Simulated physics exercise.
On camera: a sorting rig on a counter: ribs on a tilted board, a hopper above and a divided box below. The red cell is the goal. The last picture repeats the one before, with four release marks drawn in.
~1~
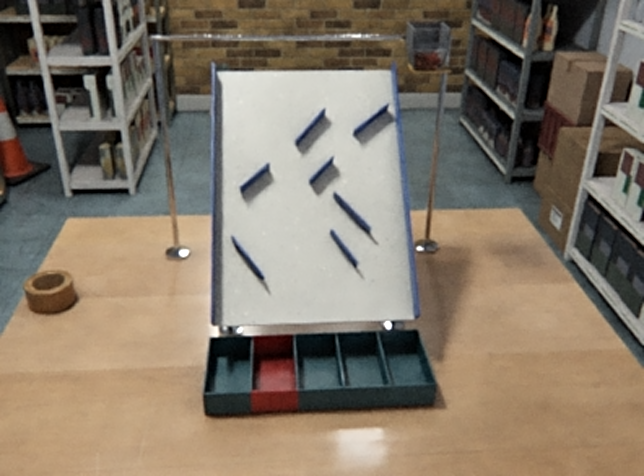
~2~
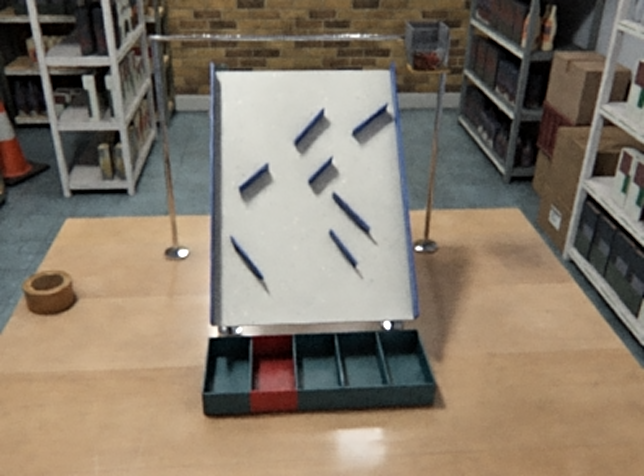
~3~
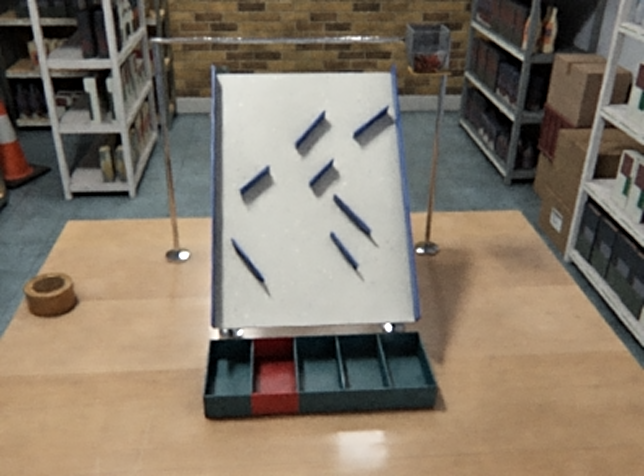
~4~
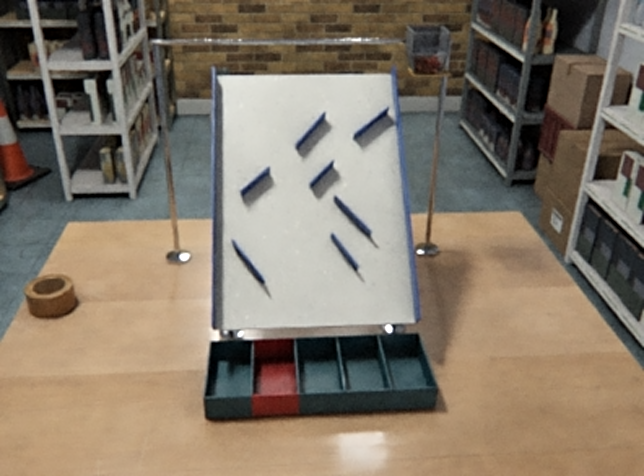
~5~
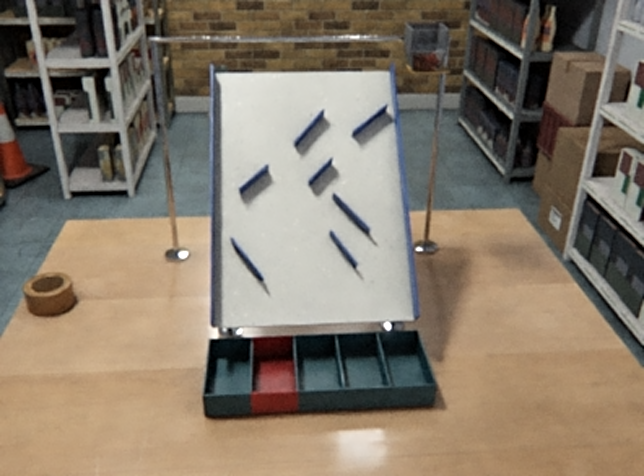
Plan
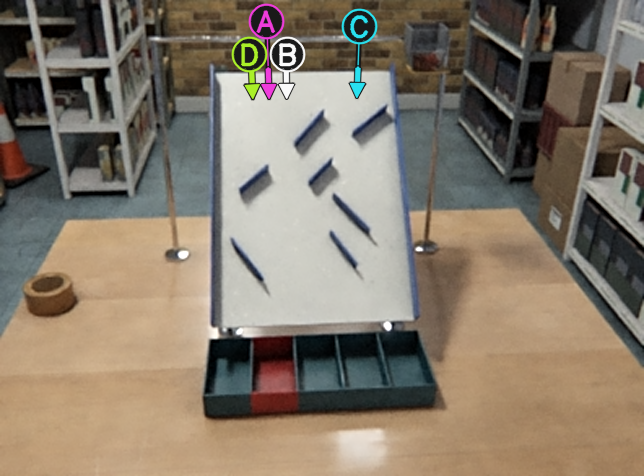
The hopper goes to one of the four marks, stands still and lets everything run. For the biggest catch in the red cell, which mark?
Take B.
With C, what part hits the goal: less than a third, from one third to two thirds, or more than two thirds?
Less than a third.
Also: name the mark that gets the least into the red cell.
The answer is D.
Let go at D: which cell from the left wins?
It is the first one.
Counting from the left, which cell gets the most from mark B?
The second from the left.
On the marked copy, mark A meets the board at (268, 93); mark B meets the board at (286, 93); mark C meets the board at (357, 92); mark D meets the board at (252, 93).
Choosing A, a small share in the red cell, close to two thirds in other cells, a small share held on the board, a small share outside the box.
Choosing B, close to half in the red cell, close to a third in other cells, only a few held on the board, a small share outside the box.
Choosing C, close to a quarter in the red cell, close to half in other cells, close to a quarter held on the board.
Choosing D, only a few in the red cell, the bulk in other cells, a small share held on the board, only a few outside the box.
